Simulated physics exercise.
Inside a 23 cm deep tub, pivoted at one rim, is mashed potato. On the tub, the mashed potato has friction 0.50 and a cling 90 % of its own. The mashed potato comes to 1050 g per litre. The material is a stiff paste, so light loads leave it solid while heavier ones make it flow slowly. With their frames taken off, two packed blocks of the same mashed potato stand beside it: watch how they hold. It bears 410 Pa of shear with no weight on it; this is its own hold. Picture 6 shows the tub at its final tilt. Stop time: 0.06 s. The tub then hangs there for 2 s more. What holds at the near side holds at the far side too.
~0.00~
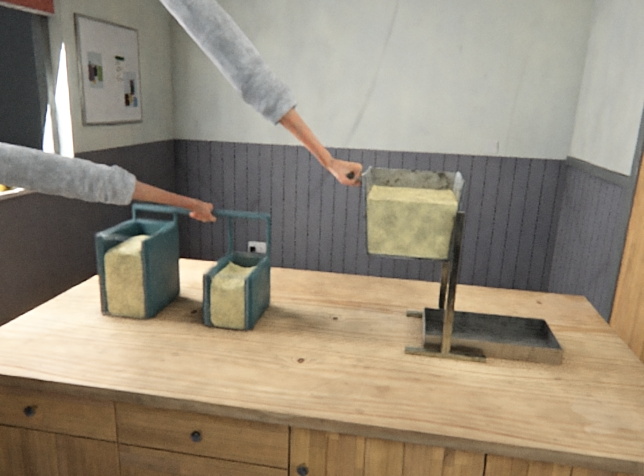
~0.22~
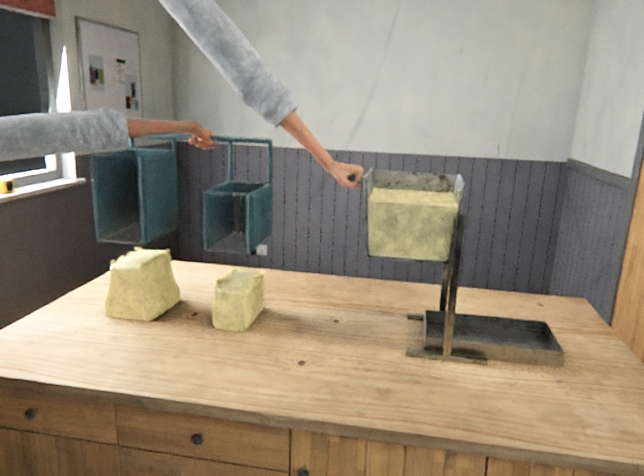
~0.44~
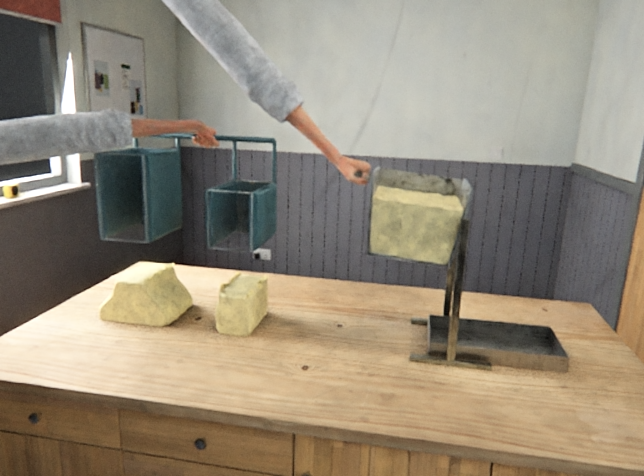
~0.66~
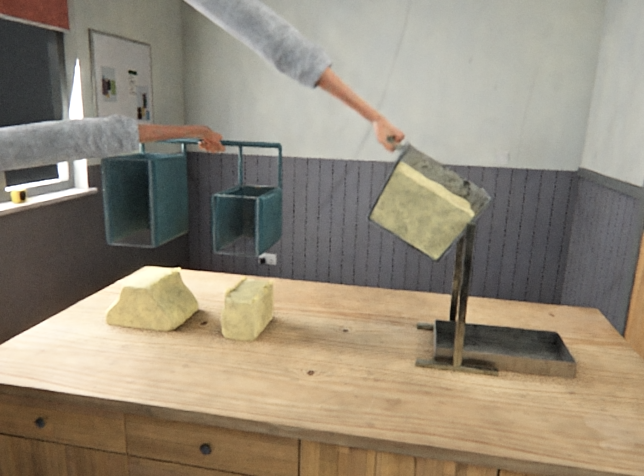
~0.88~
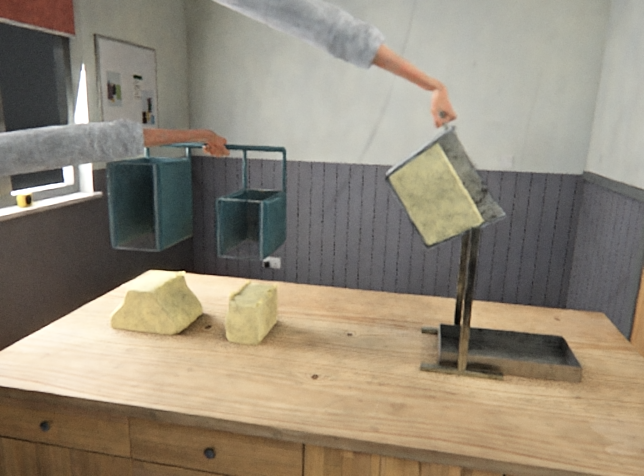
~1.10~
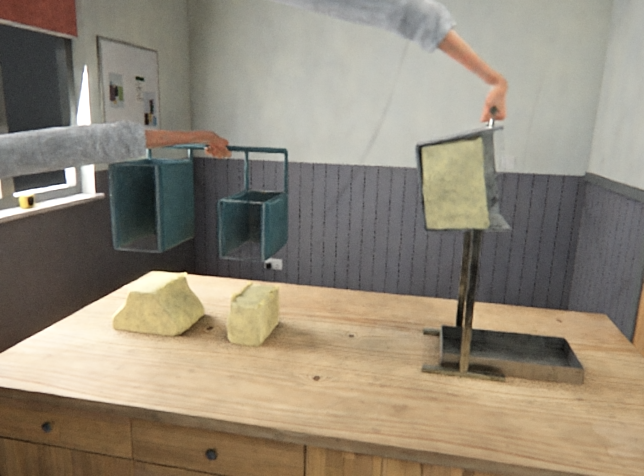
At the start, two pale yellow blocks sit inside teal open-sided holders on a wooden table, beside a tub of the same material on a stand. One hand lifts the holders away and the blocks sag slightly, the left one more; then another hand tilts the tub steeply to the right.
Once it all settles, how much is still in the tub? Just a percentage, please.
I would say about 72 percent.
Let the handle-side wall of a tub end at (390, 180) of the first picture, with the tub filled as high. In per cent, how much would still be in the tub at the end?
Roughly 100 %.
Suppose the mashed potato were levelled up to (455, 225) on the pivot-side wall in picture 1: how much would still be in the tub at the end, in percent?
100 %.
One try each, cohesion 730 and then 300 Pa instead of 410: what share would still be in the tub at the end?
The answers, in order, are 100 % and 60 %.
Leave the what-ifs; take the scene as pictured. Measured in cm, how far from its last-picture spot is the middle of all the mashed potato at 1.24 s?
I'd estimate roughly 3 centimetres.
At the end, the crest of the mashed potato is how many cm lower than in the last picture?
11 cm.
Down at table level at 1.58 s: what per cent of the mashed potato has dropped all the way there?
Near 0 per cent has got down by that time.
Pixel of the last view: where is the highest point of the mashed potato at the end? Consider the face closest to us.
Close to pixel (469, 179).
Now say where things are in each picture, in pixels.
The first picture shows handle-side rim at (366, 177), tilt 0 degrees; crest of the mashed potato at (450, 203); block heights 23 cm, 15 cm (left to right).
The second picture shows handle-side rim at (367, 180), tilt 0 degrees; crest of the mashed potato at (451, 205); block heights 19 cm, 15 cm (left to right).
The third picture shows handle-side rim at (374, 176), tilt 5 degrees; crest of the mashed potato at (378, 198); block heights 16 cm, 14 cm (left to right).
The fourth picture shows handle-side rim at (406, 148), tilt 29 degrees; crest of the mashed potato at (399, 170); block heights 16 cm, 14 cm (left to right).
The fifth picture shows handle-side rim at (456, 129), tilt 56 degrees; crest of the mashed potato at (434, 146); block heights 16 cm, 14 cm (left to right).
The sixth picture shows handle-side rim at (503, 129), tilt 80 degrees; crest of the mashed potato at (477, 139); block heights 16 cm, 14 cm (left to right).
After 1.24 s, the tub is at 80 degrees and holds 100 %.
After 1.41 s, the tub is at 80 degrees and holds 93 %.
After 1.58 s, the tub is at 80 degrees and holds 81 %.
After 1.75 s, the tub is at 80 degrees and holds 73 %.
After 3.10 s, the tub is at 80 degrees and holds 72 %.
